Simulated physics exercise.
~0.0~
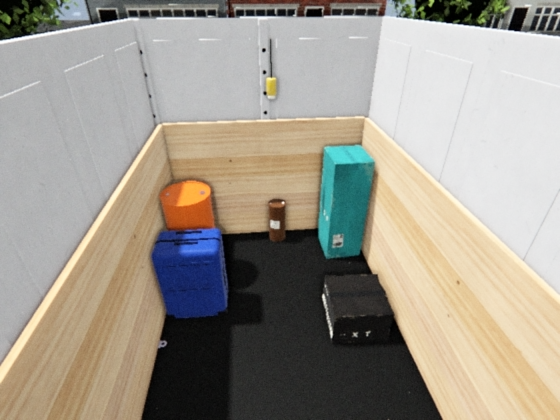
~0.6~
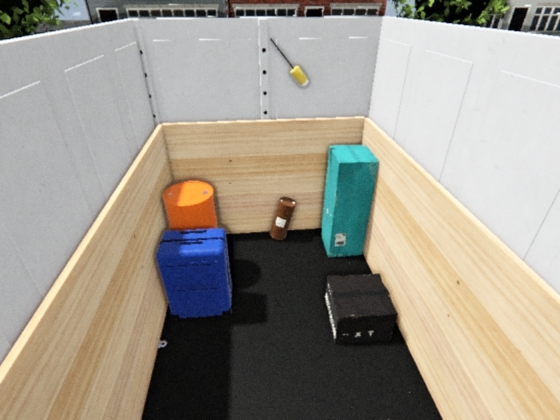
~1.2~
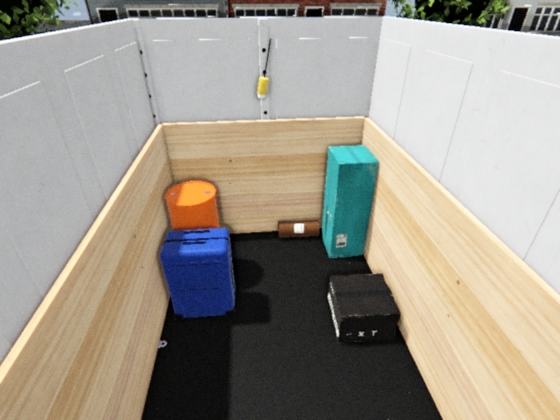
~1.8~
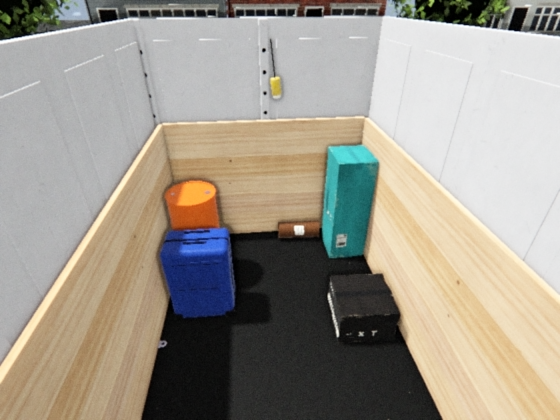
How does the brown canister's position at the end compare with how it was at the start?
At the start the brown canister stood upright near the far wall, but by the end it was lying on its side, a little further right, next to the turquoise box.
A small brown canister at the far end of a van's load bay leaned right and toppled onto its side by the turquoise box, while a hanging yellow object swung about. The blue case shifted slightly, and everything else stayed standing.
